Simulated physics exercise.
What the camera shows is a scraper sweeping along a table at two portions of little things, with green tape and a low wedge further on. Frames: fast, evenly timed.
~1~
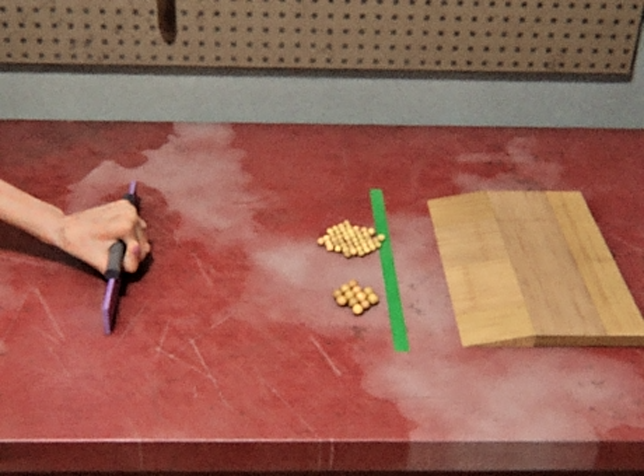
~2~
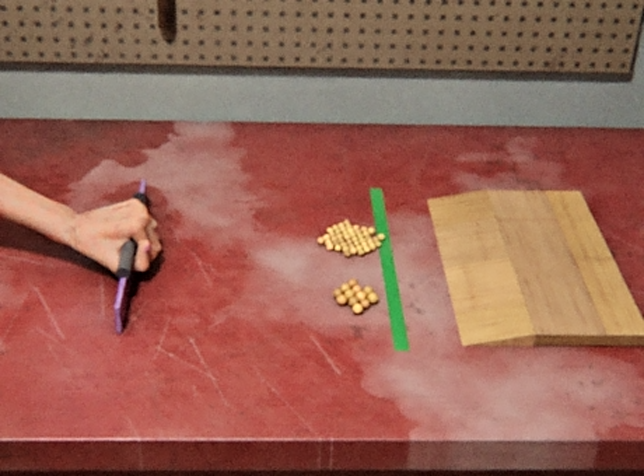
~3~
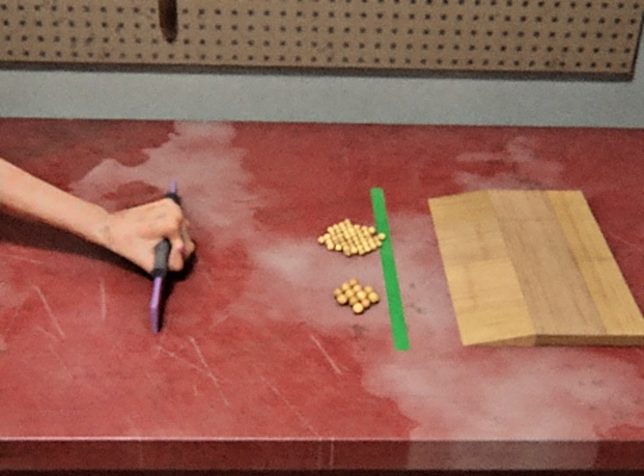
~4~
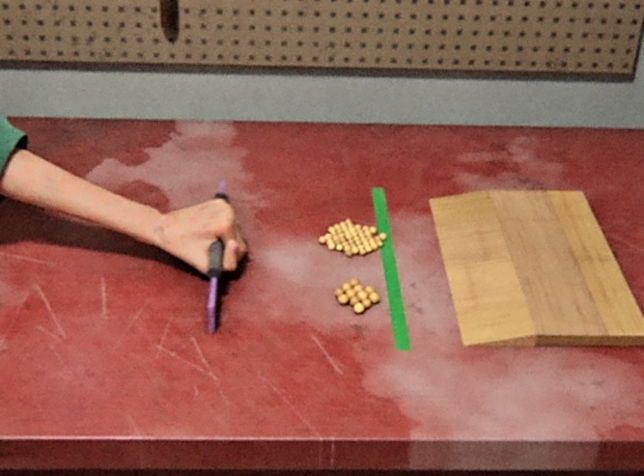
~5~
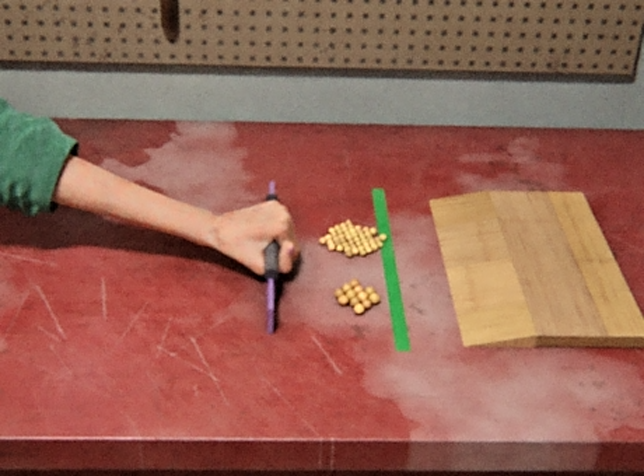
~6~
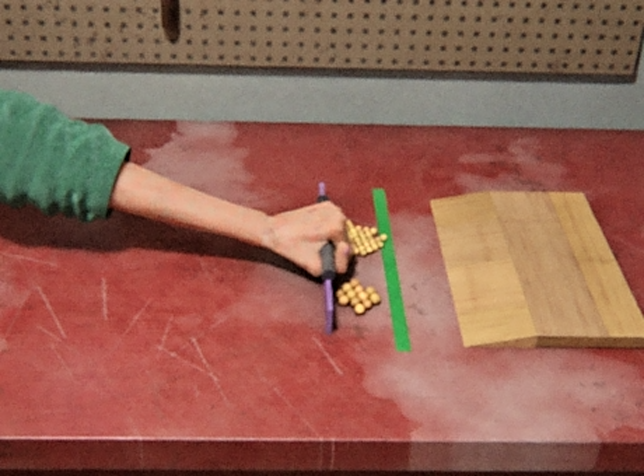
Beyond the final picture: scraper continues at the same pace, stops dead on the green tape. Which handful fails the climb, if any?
The near handful succeeds; the far handful succeeds.
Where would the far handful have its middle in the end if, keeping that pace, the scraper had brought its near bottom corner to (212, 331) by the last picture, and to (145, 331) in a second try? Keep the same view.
It would come to rest near (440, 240) the first time and near (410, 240) the second.
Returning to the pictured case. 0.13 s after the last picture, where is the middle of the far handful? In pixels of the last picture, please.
In the last picture's pixels, the middle is roughly at (441, 248).
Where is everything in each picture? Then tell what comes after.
The first picture shows scraper at (109, 310), at rest; green tape at (377, 196); top of the ramp at (532, 324); near handful at (361, 297), a few round wooden beads; far handful at (347, 239), some dried chickpeas.
The second picture shows scraper at (120, 309); far handful at (347, 238).
The third picture shows scraper at (156, 309); near handful at (362, 296).
The fourth picture shows scraper at (212, 309); far handful at (349, 238).
The fifth picture shows scraper at (271, 310); near handful at (363, 297).
The sixth picture shows scraper at (329, 311); green tape at (379, 196); top of the ramp at (534, 325); near handful at (363, 297); far handful at (350, 238).
Then, 0.06 s after the last picture, scraper still moving, near (381, 241); near handful all short of the ramp; far handful all short of the ramp.
Then, 0.13 s after the last picture, scraper stopped at the green tape; near handful most on the ramp, about a quarter short of the ramp; far handful about a third on the ramp, about two thirds short of the ramp.
Then, 0.41 s after the last picture, scraper stopped at the green tape; near handful all past the top; far handful about two thirds past the top, about a third on the ramp.
By the end, scraper stopped at the green tape; near handful all past the top; far handful about two thirds past the top, a small part on the ramp, about a quarter short of the ramp.
